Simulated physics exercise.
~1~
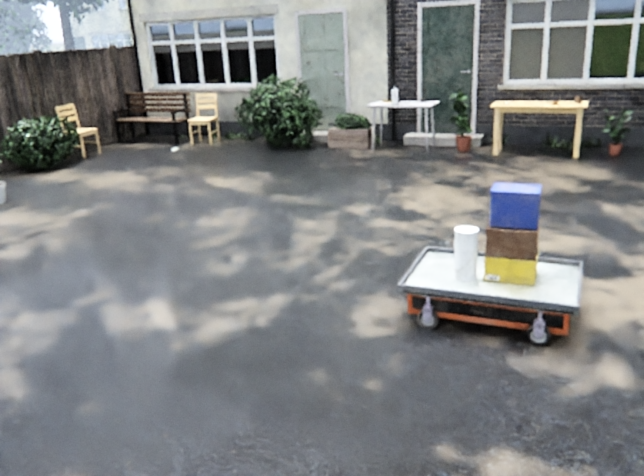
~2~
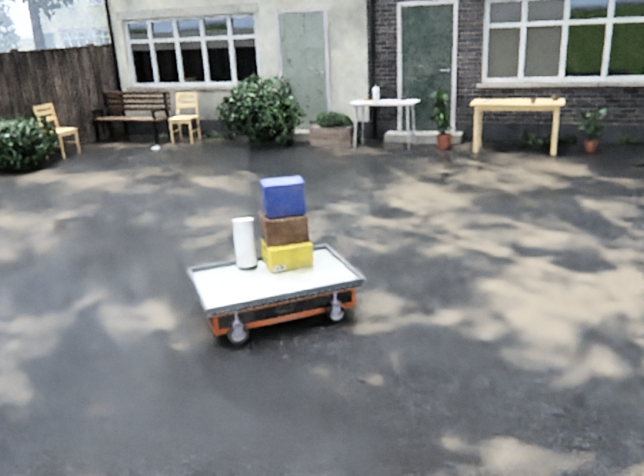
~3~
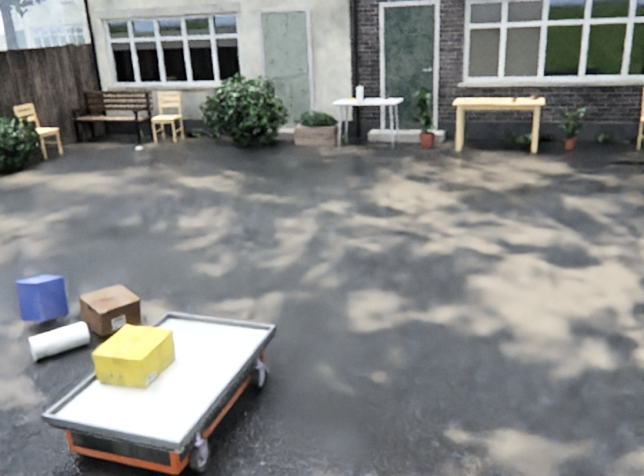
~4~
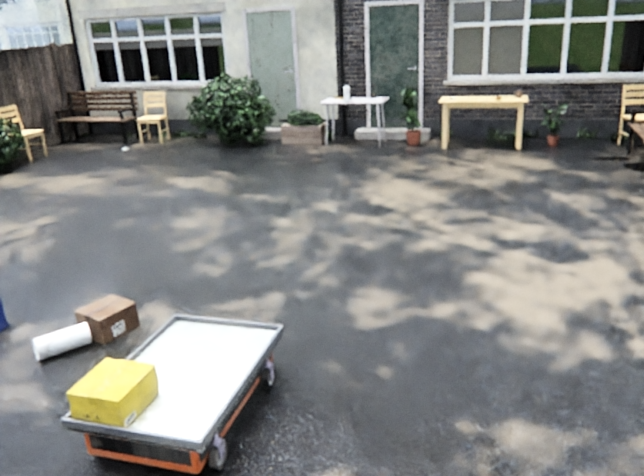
In a paved yard outside a building with potted plants, tables and chairs, a low orange-framed cart carries a blue box stacked on a brown parcel and a yellow box, with a white canister standing beside them. The cart rolls leftward across the yard, and the canister begins to lean. It then swings toward the viewer, and the blue box, brown parcel and canister end up on the ground to its left. The yellow box stays aboard, shifting toward the deck's near left corner. Finally, the cart sits at lower left, with the spilled pieces beside it.
